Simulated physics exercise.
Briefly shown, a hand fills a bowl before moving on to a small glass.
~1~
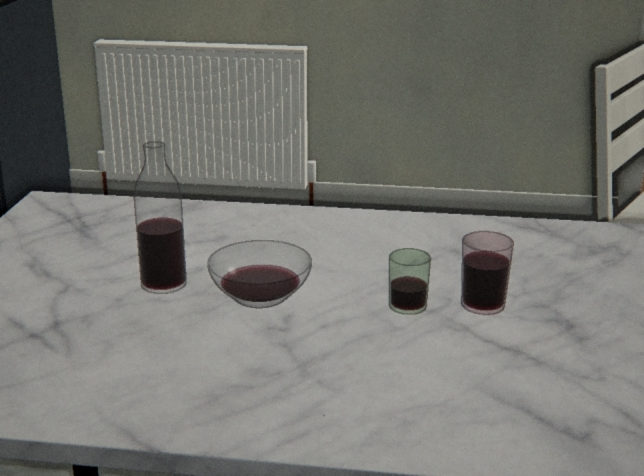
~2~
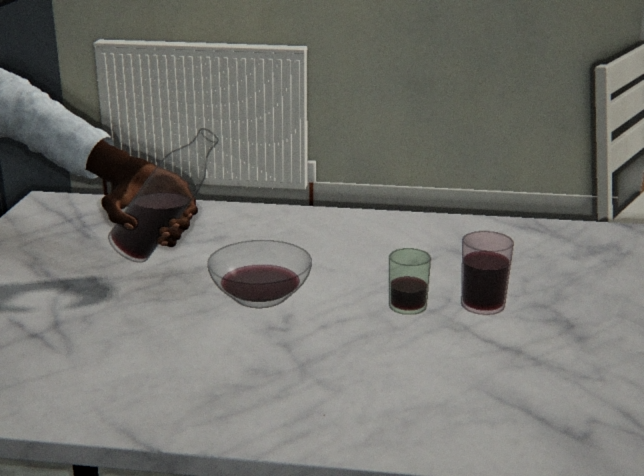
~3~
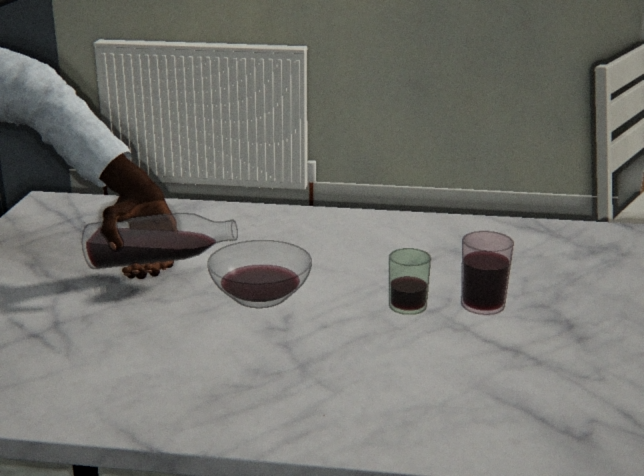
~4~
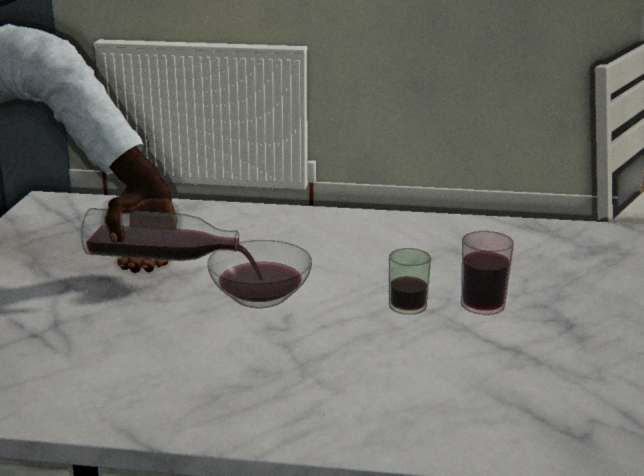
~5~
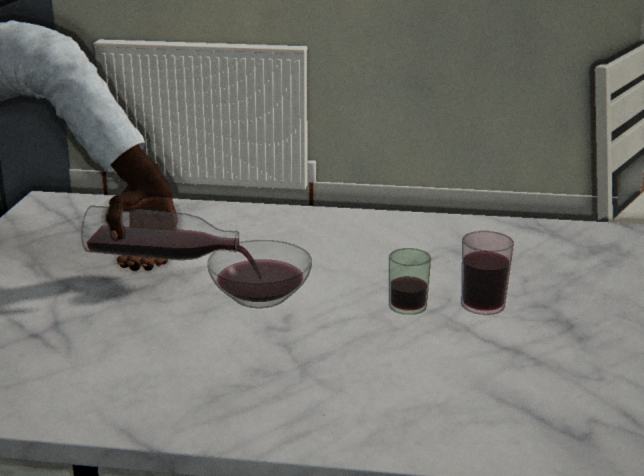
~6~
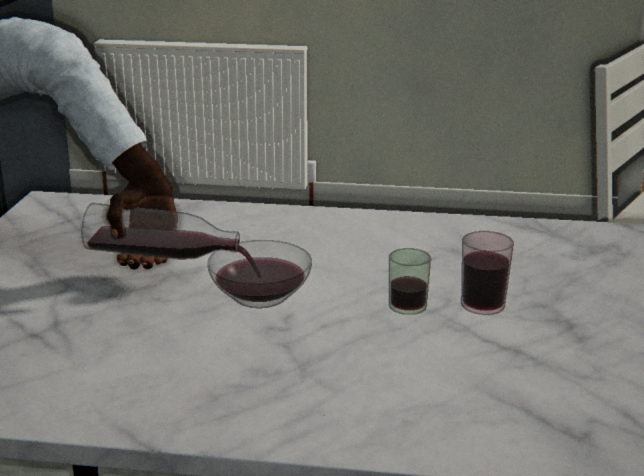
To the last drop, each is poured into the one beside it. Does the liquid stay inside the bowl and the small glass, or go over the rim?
Bowl: Stays inside; small glass: Goes over the rim.
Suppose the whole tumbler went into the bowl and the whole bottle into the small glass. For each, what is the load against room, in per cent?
About 50 and 220 per cent.
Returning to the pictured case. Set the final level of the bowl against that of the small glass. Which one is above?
Result: Higher level in the one on the right.
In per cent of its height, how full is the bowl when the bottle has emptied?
Close to 75 %.
Shortly, the bowl is about two thirds full.
Then, the bowl is about three quarters full.
At the finish, the bowl is about three quarters full; the small glass is full to the brim, some went over its rim.
